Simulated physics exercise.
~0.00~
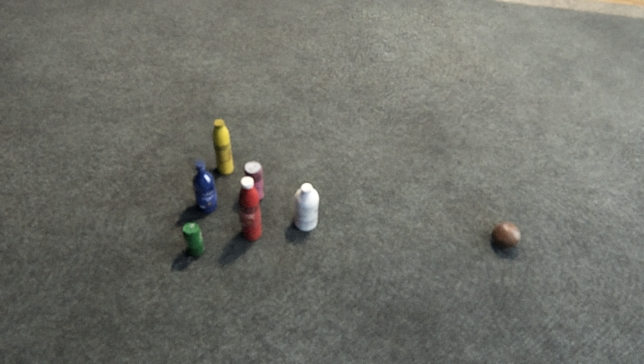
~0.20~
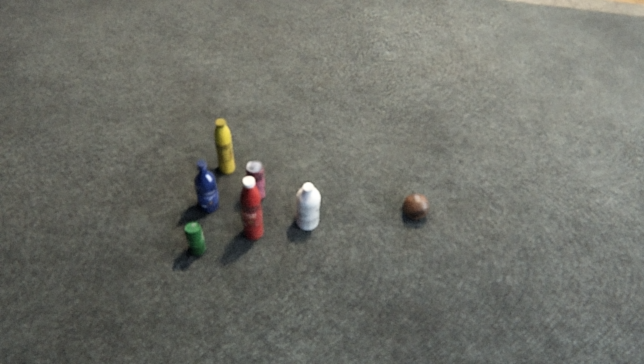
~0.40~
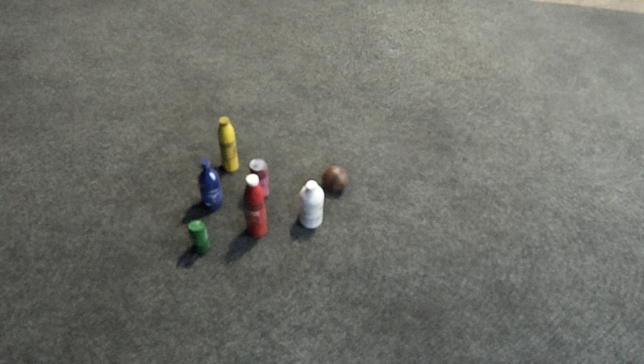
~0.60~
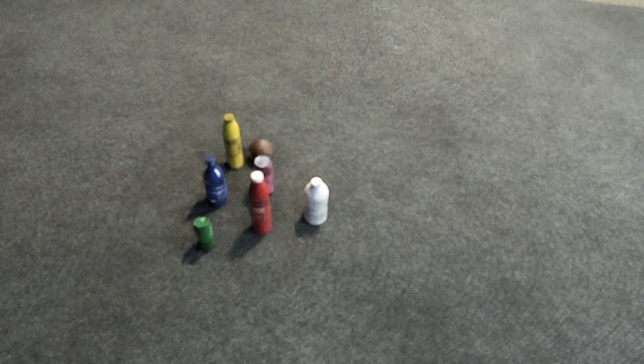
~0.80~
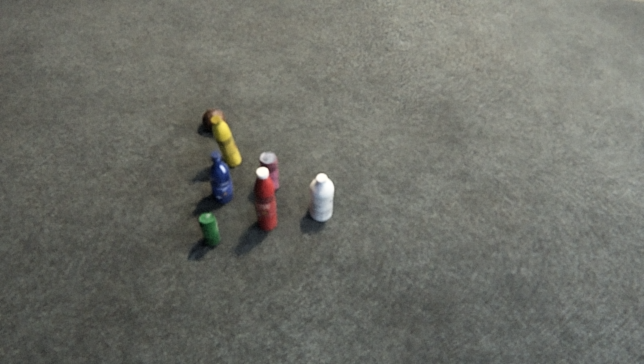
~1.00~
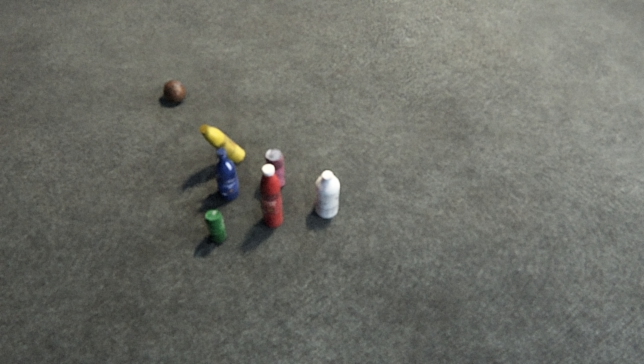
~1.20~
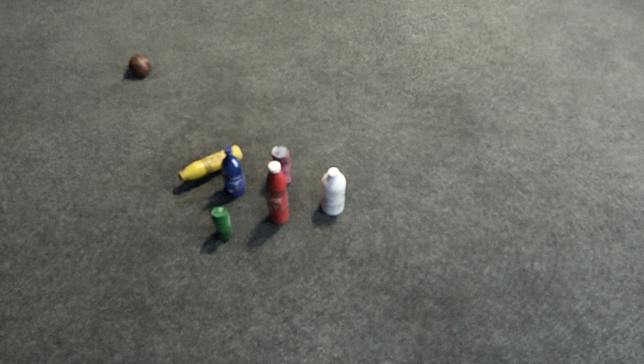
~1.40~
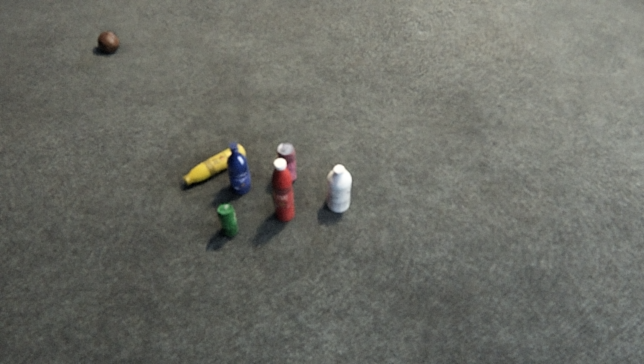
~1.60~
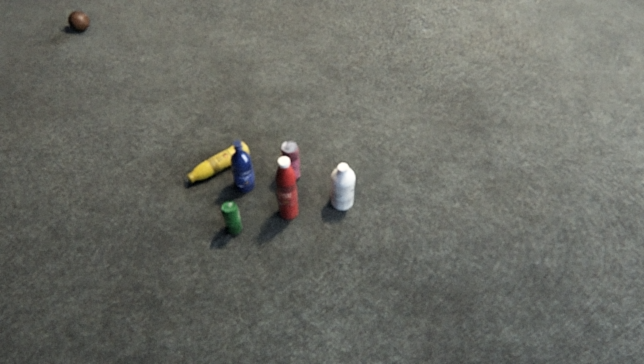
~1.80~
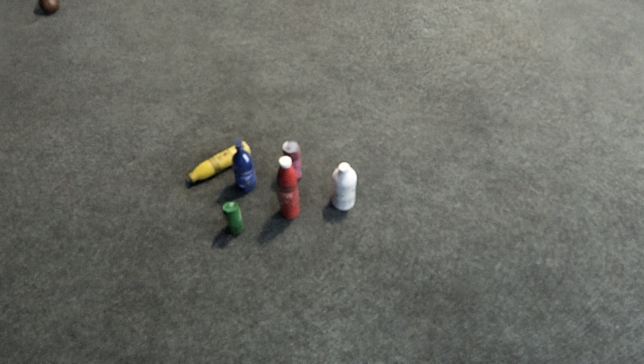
On a dark carpeted floor, a brown ball rolling left past bottles and cans, toppling the yellow bottle and continuing toward upper left.
